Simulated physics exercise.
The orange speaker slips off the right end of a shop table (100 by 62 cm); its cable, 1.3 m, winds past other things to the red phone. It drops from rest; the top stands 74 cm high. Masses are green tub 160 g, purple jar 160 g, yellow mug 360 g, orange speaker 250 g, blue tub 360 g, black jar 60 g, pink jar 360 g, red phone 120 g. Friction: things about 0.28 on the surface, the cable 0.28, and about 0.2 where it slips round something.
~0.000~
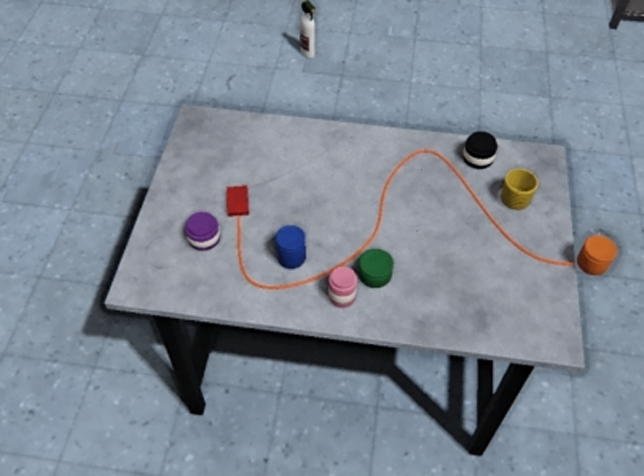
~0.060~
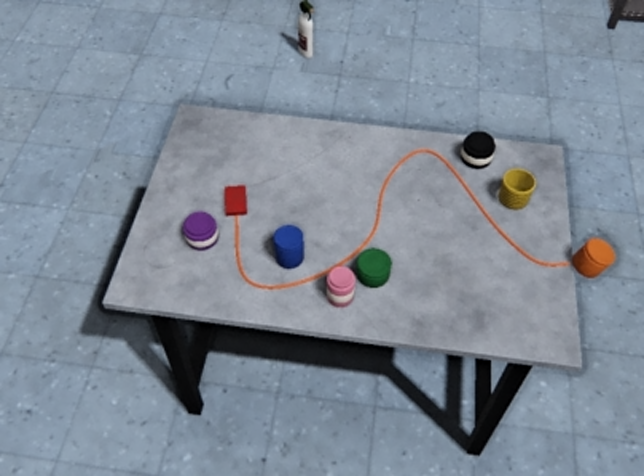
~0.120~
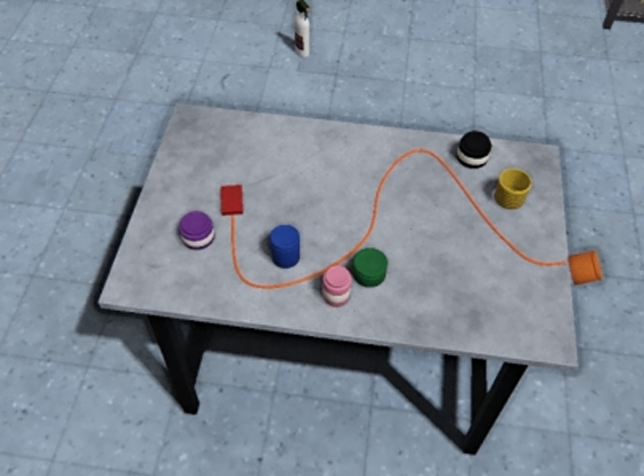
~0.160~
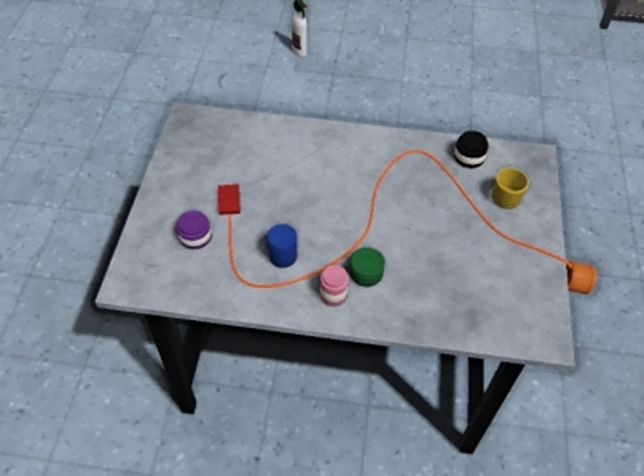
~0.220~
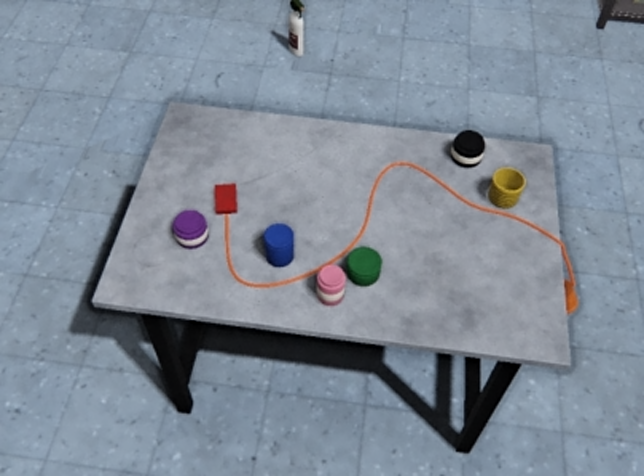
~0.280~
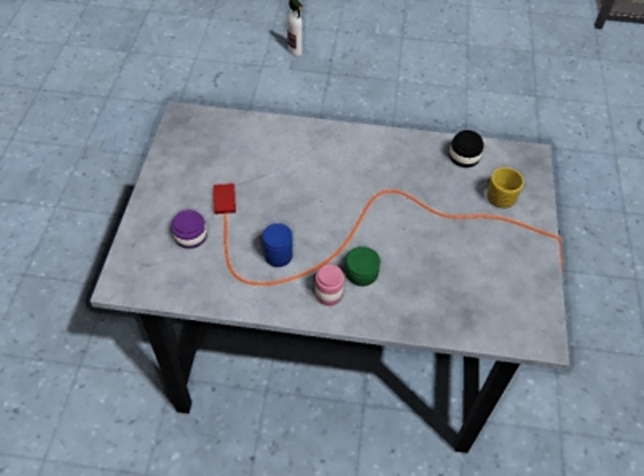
A grey table with black legs stands on a pale blue tiled floor, seen from above at an angle. An orange cable curves from a red phone past purple, blue, pink and green containers, toward a black jar, yellow mug and orange cylinder at right. The cylinder tips over the right edge and drops from sight, dragging the cable straighter, while the view drifts slightly right.
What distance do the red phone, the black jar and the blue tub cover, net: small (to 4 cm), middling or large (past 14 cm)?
The red phone ends far away, the black jar hardly moves, the blue tub slides into the middle band.
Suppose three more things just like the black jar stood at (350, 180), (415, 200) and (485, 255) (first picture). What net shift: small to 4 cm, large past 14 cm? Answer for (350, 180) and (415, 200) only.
In turn: Small, large.
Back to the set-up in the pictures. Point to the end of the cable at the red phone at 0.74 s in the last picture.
Around (315, 305).
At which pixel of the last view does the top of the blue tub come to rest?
Around (314, 205).
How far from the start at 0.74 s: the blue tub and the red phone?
About: Blue tub 10 cm, red phone 40 cm.
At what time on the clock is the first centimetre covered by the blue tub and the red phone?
About: Blue tub 0.44 s, red phone 0.42 s.
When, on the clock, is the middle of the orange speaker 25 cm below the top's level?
That is: 0.28 s.
At 0.5 s, the cable's tail end at (280, 256); red phone 17 cm off its start, blue tub 6 cm off its start, orange speaker over the edge.
At 0.7 s, the cable's tail end at (315, 305); red phone 39 cm off its start, blue tub 11 cm off its start, orange speaker over the edge.
At 1.0 s, the cable's tail end at (328, 309); red phone on its side, 37 cm off its start at (326, 315), blue tub 11 cm off its start at (313, 205), orange speaker over the edge.
At 1.2 s, the cable's tail end at (327, 307); red phone over the edge, blue tub 11 cm off its start, orange speaker over the edge.
At 2.4 s, the cable's tail end at (326, 307); red phone over the edge, blue tub 11 cm off its start at (314, 205), black jar 0 cm off its start at (469, 139), orange speaker over the edge.
